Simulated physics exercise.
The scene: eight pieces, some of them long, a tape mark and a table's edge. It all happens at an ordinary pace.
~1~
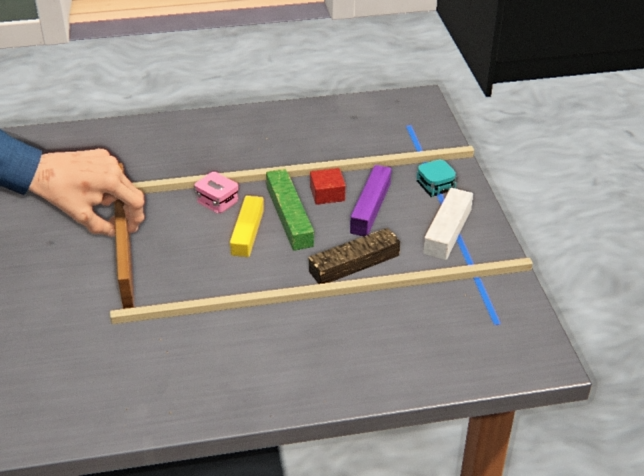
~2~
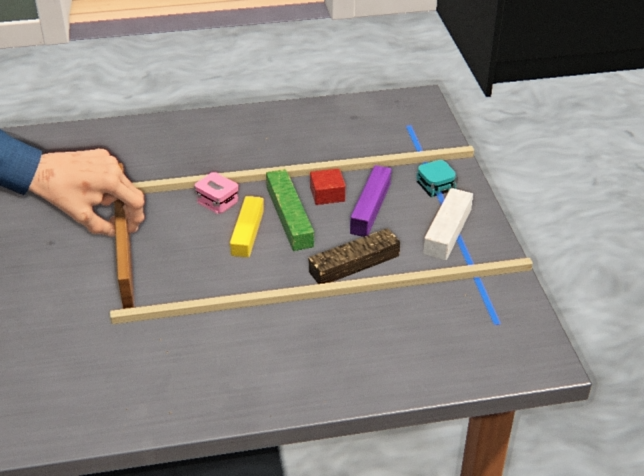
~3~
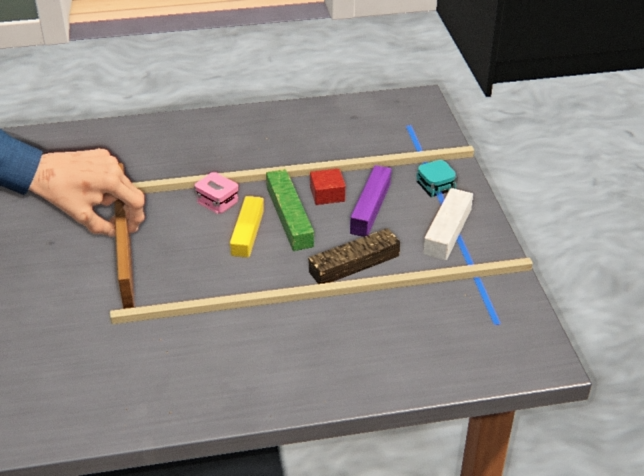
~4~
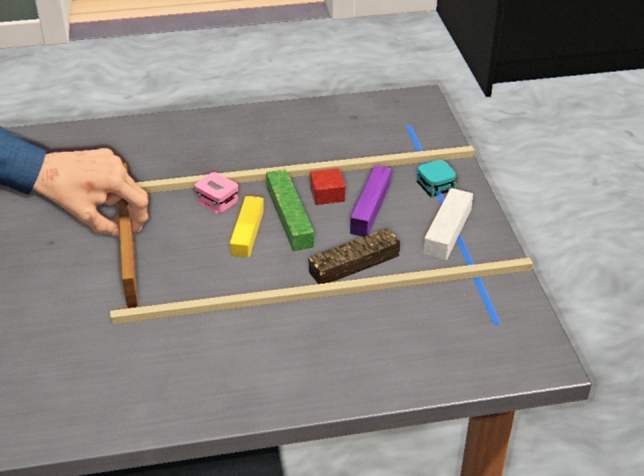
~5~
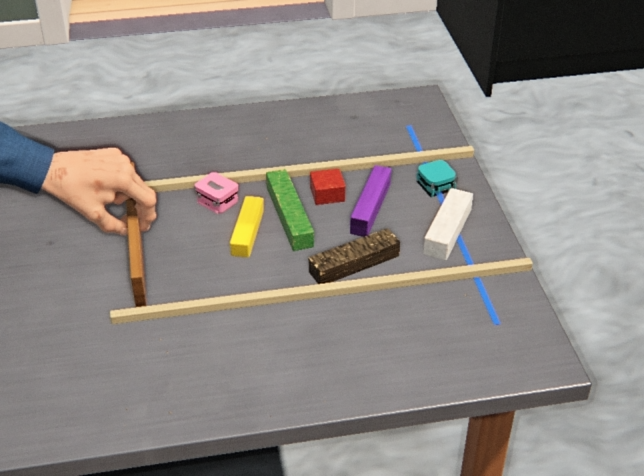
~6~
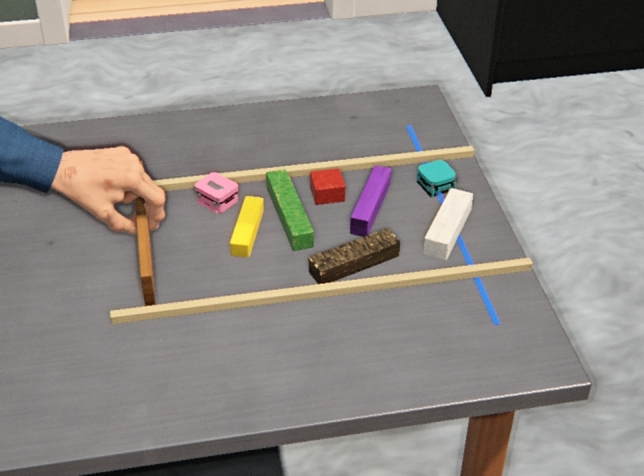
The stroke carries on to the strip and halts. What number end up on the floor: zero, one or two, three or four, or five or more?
Outcome: The number that fall off is three or four.
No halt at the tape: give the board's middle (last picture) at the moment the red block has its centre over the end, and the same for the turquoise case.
For the red block at (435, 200), for the turquoise case at (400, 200).
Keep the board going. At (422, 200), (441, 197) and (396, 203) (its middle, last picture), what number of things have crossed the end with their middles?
It would be 2, 4 and 0.
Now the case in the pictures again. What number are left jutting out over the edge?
The number is 1.
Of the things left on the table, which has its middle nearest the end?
It is the black bar.
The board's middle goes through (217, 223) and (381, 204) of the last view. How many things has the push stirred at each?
By then 1, and 8.
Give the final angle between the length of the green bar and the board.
Roughly 10° out of line.
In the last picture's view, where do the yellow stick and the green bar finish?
About (455, 204), and the other about (477, 190).
Soon after, none off yet; turquoise case at rest near (436, 179); white bar at rest near (449, 223); purple stick at rest near (371, 200).
In the end, the number that fall off is three or four; gone, red block, purple stick, white bar and turquoise case.
